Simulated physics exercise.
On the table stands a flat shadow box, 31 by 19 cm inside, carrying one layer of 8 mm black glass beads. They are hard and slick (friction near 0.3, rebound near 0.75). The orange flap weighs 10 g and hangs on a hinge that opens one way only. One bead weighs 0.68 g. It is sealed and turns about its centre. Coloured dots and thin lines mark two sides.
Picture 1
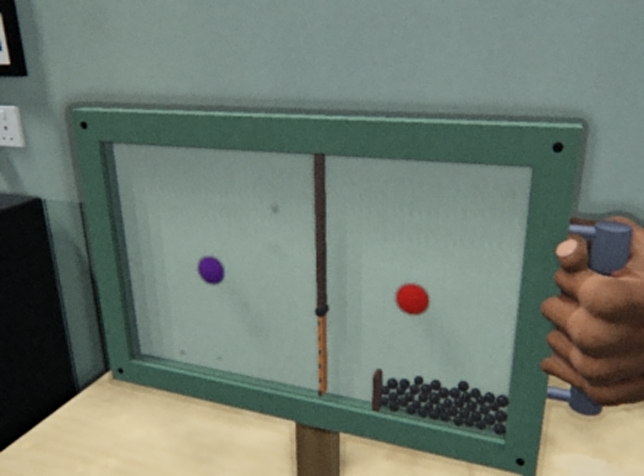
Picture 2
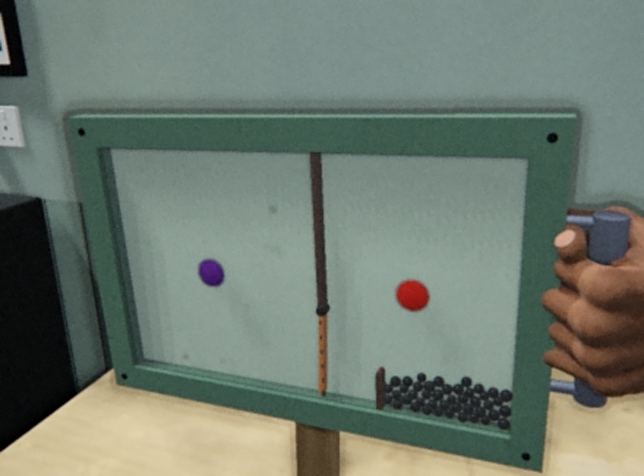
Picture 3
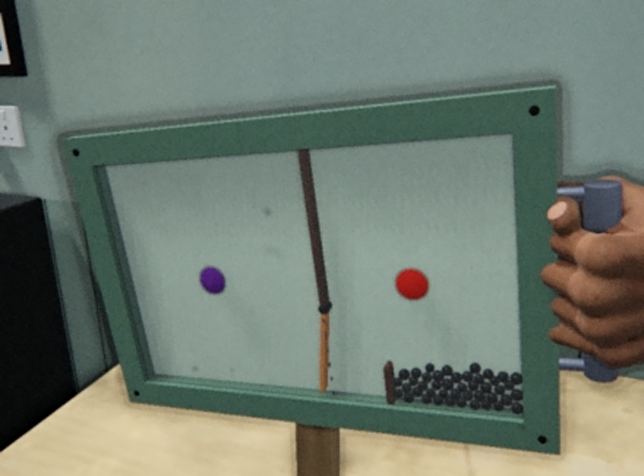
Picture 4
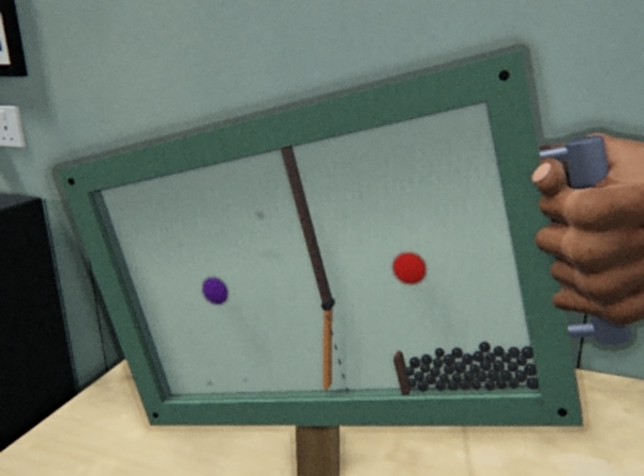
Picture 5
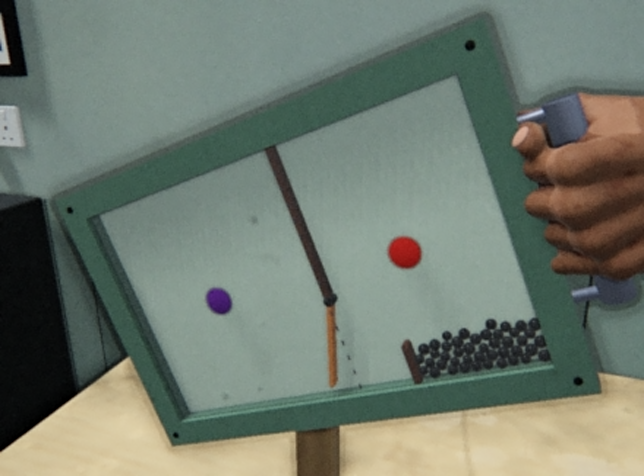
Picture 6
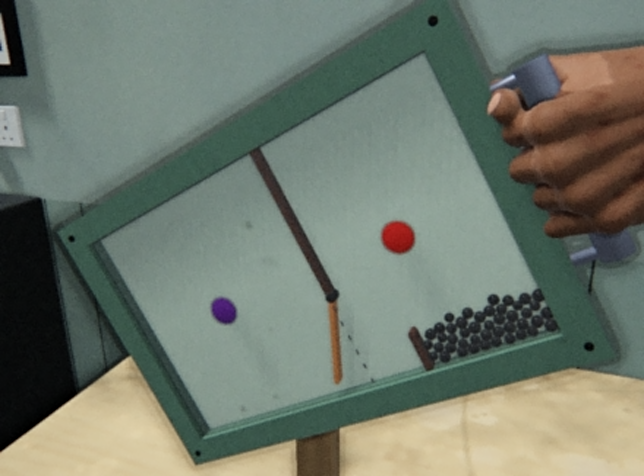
In this clip, a hand on the right turns a green-framed box anticlockwise, slightly at first and then steeply, while dark beads stay heaped behind a short wall and an orange flap hangs nearly upright below the slanting divider.
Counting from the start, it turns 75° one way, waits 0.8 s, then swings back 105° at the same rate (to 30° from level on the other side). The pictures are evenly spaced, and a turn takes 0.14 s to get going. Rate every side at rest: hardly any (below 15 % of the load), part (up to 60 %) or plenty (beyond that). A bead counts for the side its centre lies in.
Red side: Part; purple side: Plenty.
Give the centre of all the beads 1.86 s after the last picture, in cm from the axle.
Some 5 cm left and 9 cm below.
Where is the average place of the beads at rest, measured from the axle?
About 2 cm left and 8 cm below.
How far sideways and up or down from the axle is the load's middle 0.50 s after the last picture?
Some 8 cm right and 3 cm above.
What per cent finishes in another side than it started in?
Roughly 75 per cent.
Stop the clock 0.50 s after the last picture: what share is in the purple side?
Roughly 25 per cent.
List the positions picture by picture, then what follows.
The first picture shows level; about 40 beads; beads centred (444, 403); top one (463, 386); orange flap (322, 310); red (412, 299), purple (211, 270).
The second picture shows turned 2° anticlockwise; beads centred (447, 399); top one (467, 382).
The third picture shows turned 7° anticlockwise; beads centred (458, 388); top one (475, 368); wall ends (324, 301), (388, 366).
The fourth picture shows turned 14° anticlockwise; beads centred (470, 370); top one (528, 353); orange flap (328, 304).
The fifth picture shows turned 22° anticlockwise; beads centred (480, 350); top one (535, 324).
The sixth picture shows turned 29° anticlockwise; beads centred (486, 328); top one (539, 296); orange flap (332, 296) tilted 4°; red (398, 237), purple (224, 311).
Then, 0.50 s later than the last picture, it stands 75° anticlockwise; the beads' middle is 8 cm right of and 3 cm above the centre; red 75 %, purple 25 %; orange flap open 78°.
Then, 1.86 s later than the last picture, it stands 23° anticlockwise; the beads' middle is 5 cm left of and 9 cm below the centre; red 25 %, purple 75 %; orange flap open 24°.
Then, 2.42 s later than the last picture, it stands 30° clockwise; the beads' middle is 6 cm left of and 7 cm below the centre; red 25 %, purple 75 %; orange flap shut.
All still 3.2 s after it, it stands 30° clockwise; red 25 %, purple 75 %; orange flap shut.
